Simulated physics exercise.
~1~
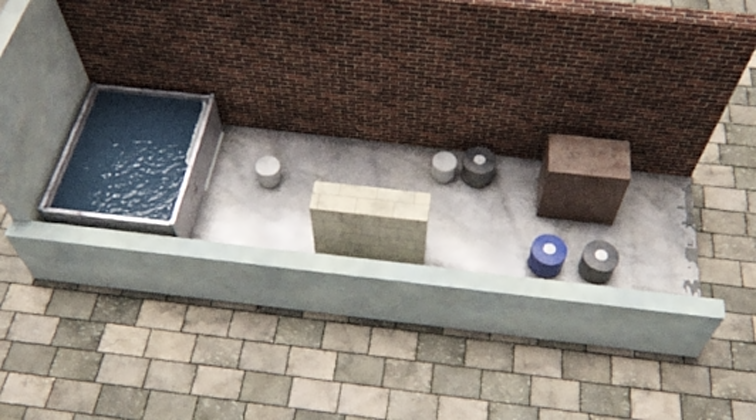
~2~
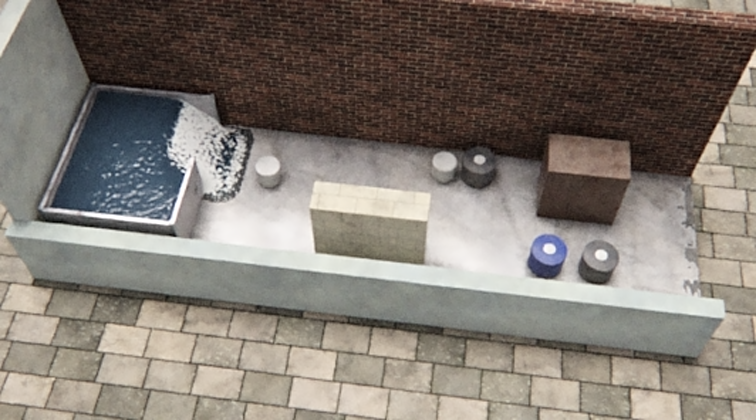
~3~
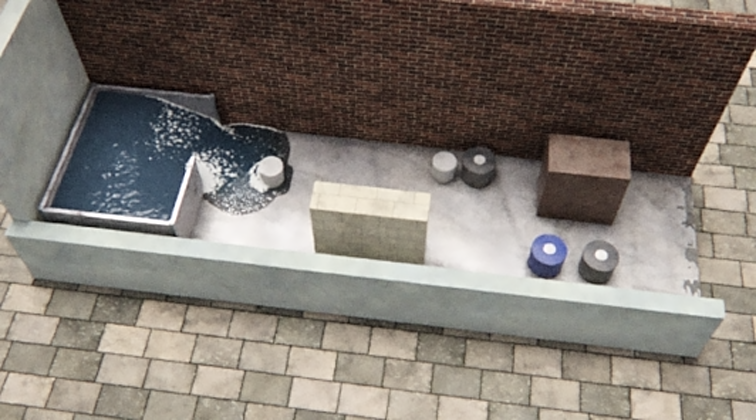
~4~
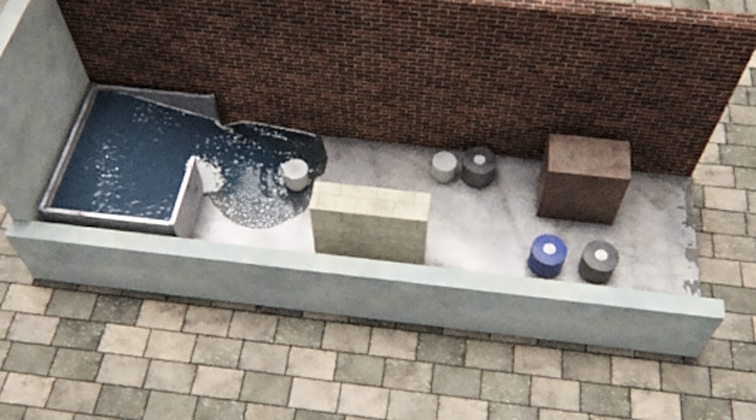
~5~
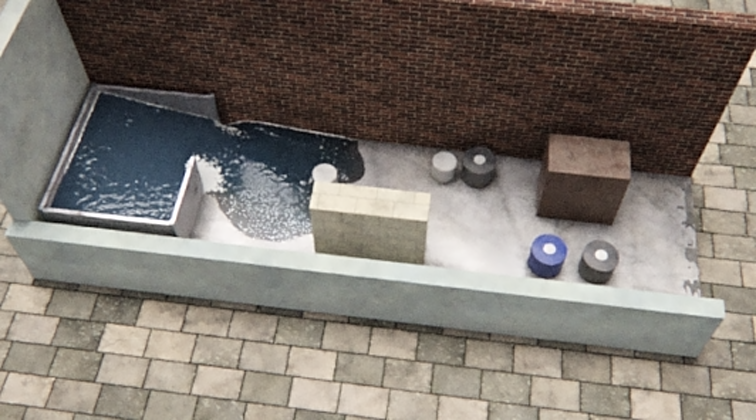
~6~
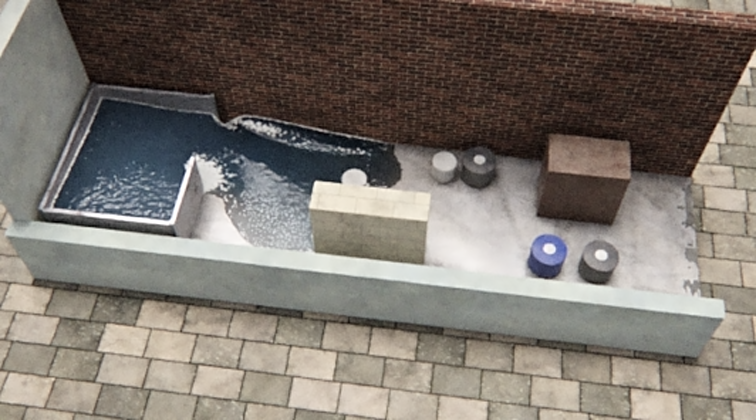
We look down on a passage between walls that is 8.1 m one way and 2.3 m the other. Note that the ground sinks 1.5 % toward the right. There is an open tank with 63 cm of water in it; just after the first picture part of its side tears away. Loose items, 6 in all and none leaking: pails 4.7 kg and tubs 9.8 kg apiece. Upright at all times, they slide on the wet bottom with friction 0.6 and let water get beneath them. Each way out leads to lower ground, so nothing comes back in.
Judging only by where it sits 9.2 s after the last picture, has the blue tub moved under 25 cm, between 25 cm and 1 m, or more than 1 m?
It has moved more than 1 m.
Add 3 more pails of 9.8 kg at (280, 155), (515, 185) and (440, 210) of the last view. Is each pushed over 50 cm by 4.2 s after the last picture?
In the order given, further, further and further.
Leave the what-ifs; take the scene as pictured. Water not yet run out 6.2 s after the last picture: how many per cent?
Somewhere near 54 percent, give or take.
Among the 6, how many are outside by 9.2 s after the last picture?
5 by that time.
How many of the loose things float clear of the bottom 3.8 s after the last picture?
1 at that moment.
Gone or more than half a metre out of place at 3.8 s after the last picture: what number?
At that time I count 6.
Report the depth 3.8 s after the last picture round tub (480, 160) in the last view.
Roughly 16 cm.
Then, 1.2 s after the last picture the blue tub is near (566, 260), 0.2 m from its start, aground; 0 of 6 are out; 3 afloat.
Then, 3.8 s after the last picture the blue tub has gone out; 5 of 6 are out; 1 afloat.
Then, 6.2 s after the last picture the blue tub has gone out; 5 of 6 are out; 1 afloat.
Then, 9.2 s after the last picture the blue tub has gone out; 5 of 6 are out; 0 afloat.
